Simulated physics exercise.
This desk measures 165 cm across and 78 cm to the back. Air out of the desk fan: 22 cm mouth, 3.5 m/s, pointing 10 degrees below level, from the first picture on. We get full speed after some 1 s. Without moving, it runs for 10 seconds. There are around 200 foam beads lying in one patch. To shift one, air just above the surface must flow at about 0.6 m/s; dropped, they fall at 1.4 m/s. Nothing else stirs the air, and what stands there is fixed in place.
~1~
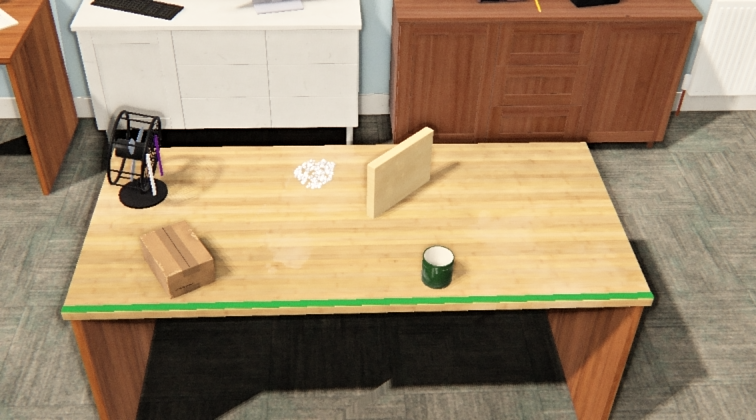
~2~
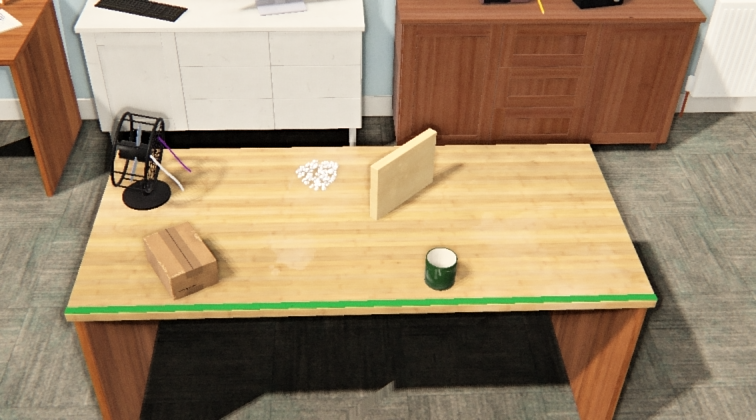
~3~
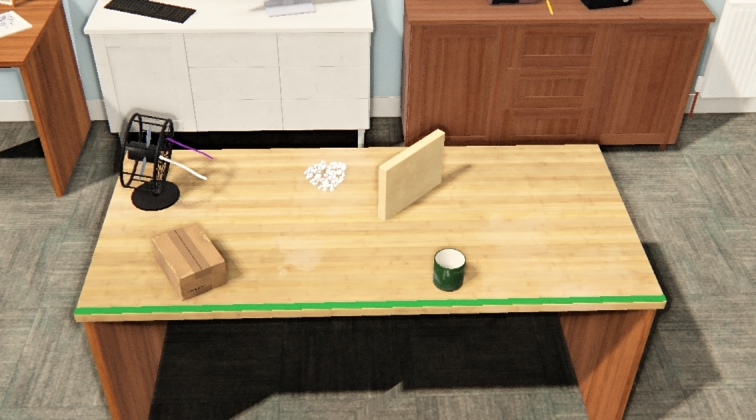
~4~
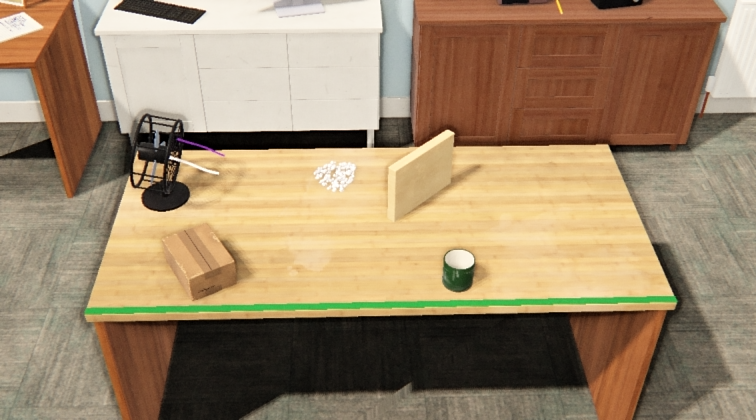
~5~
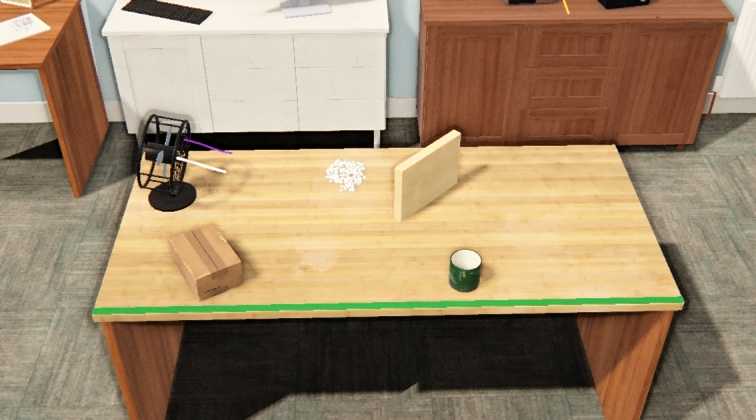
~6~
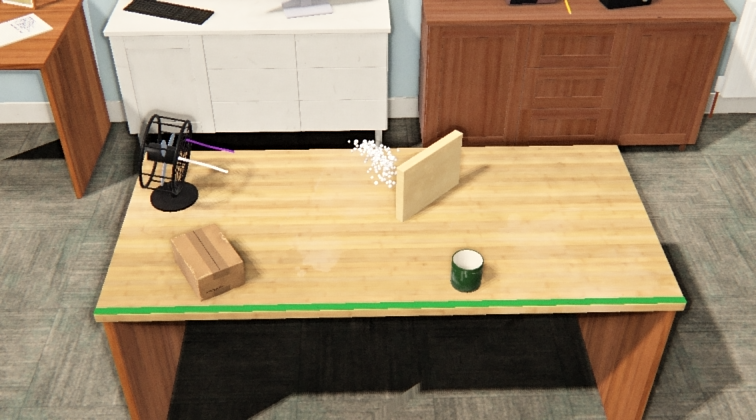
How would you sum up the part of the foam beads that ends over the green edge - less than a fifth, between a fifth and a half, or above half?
I figure the part over that edge ends up smaller than a fifth.
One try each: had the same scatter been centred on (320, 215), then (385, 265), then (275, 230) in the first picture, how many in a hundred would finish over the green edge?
First try near 70 %, second near 90 %, third near 80 %.
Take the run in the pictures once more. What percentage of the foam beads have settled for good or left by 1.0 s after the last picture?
Some 100 per cent.
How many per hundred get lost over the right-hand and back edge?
I'd say near 0 percent right-hand and close to 100 percent back.
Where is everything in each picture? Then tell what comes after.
The middle of the foam beads is near (316, 174), none has stirred yet and the mouth of the desk fan is at (135, 151), in the first frame.
The middle of the foam beads is near (319, 175), none has stirred yet and the green edge is centred on (367, 307), in the second frame.
The middle of the foam beads is near (327, 176), none has stirred yet, the top of a board is at (413, 149) and the top of a box is at (188, 249), in the third frame.
The middle of the foam beads is near (337, 177) and none has stirred yet, in the fourth frame.
The middle of the foam beads is near (348, 176), the farthest in sight from the desk fan is at (362, 165) and about 40 % have left their places, in the fifth frame.
The middle of the foam beads is near (376, 157), the farthest in sight from the desk fan is at (398, 151) and all have left their places, in the sixth frame.
Then, 1.0 s after the last picture, 0 % are over the green edge; 100 % have settled or left.
Then, 2.2 s after the last picture, 0 % are over the green edge; 100 % have settled or left.
Then, 4.6 s after the last picture, 0 % are over the green edge; 100 % have settled or left.
Then, 9.1 s after the last picture, at the end, 0 % are over the green edge.
